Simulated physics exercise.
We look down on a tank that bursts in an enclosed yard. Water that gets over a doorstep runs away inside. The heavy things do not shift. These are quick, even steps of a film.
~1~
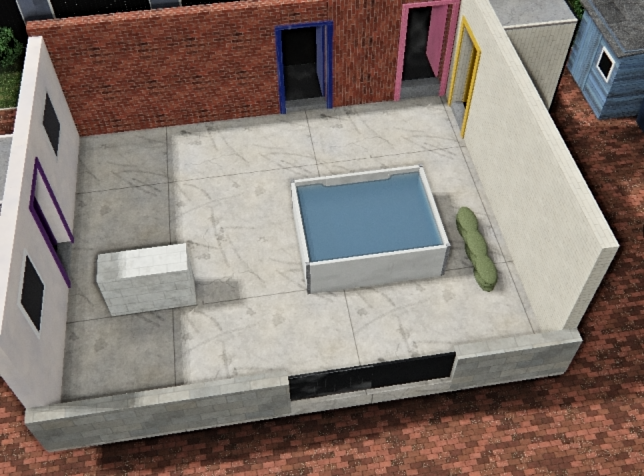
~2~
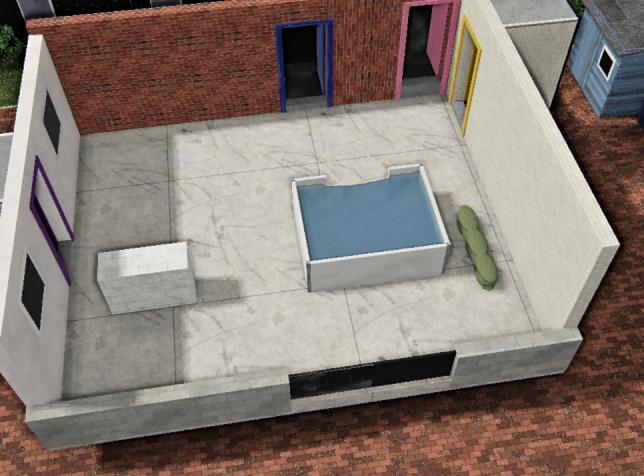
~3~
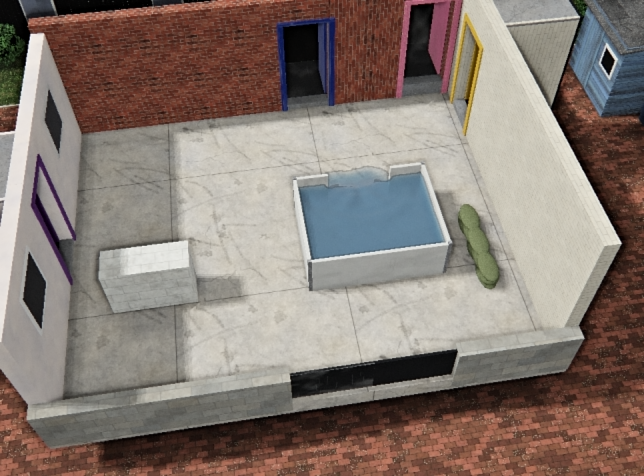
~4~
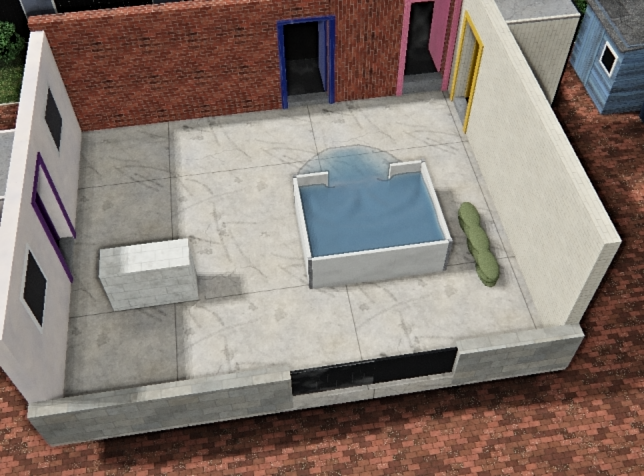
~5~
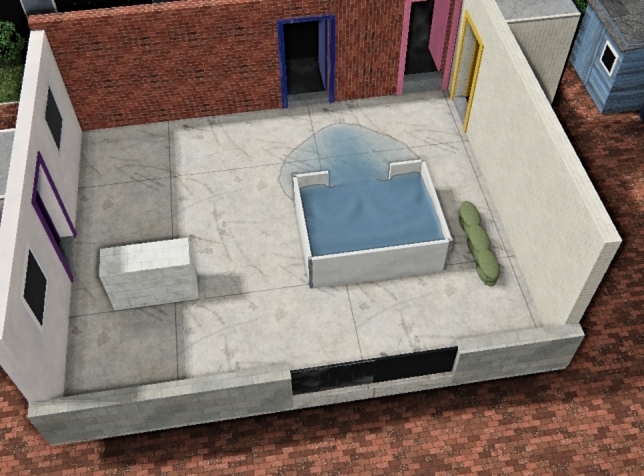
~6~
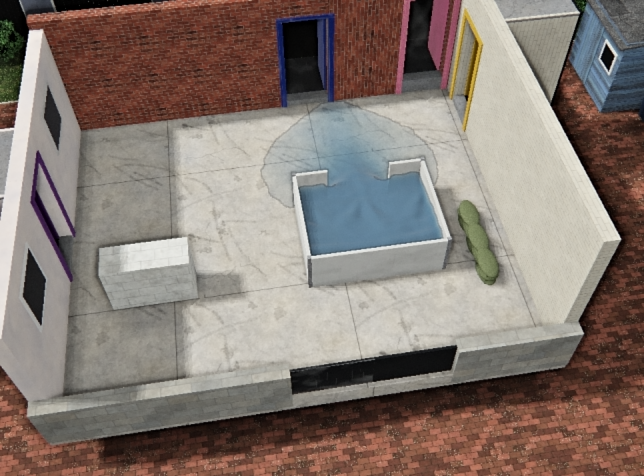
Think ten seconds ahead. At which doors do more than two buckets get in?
One by one: The blue door floods; the purple door holds within the limit; the pink door holds within the limit; the yellow door floods.
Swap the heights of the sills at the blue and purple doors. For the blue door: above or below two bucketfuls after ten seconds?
In short: Blue door lets more in.
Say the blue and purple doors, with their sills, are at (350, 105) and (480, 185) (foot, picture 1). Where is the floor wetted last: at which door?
The purple door.
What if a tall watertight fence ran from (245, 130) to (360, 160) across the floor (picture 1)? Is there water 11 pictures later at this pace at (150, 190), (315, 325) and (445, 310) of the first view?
One after the other: Covered, dry, not flooded.
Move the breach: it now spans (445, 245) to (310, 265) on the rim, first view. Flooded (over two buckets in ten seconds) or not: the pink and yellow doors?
My reading: Pink door lets less in, yellow door stays under.
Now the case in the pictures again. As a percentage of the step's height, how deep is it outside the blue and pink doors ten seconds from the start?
In turn 60 and 20 per cent.
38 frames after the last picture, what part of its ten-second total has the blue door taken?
I make it 100 per cent.
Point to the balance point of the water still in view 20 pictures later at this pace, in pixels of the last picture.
Near (337, 173).
A moment on, water covers 20 % of the floor; the blue door over two buckets in, the purple door not reached, the pink door wet at the sill, nothing in, the yellow door not reached.
Next, water covers 25 % of the floor; the blue door far over two buckets in, the purple door not reached, the pink door wet at the sill, nothing in, the yellow door under two buckets in.
Then, water covers 40 % of the floor; the blue door far over two buckets in, the purple door not reached, the pink door under two buckets in, the yellow door over two buckets in.
Later, water covers 65 % of the floor; the blue door far over two buckets in, the purple door wet at the sill, nothing in, the pink door under two buckets in, the yellow door far over two buckets in.
In the end, water covers 95 % of the floor; the blue door far over two buckets in, the purple door wet at the sill, nothing in, the pink door under two buckets in, the yellow door far over two buckets in.
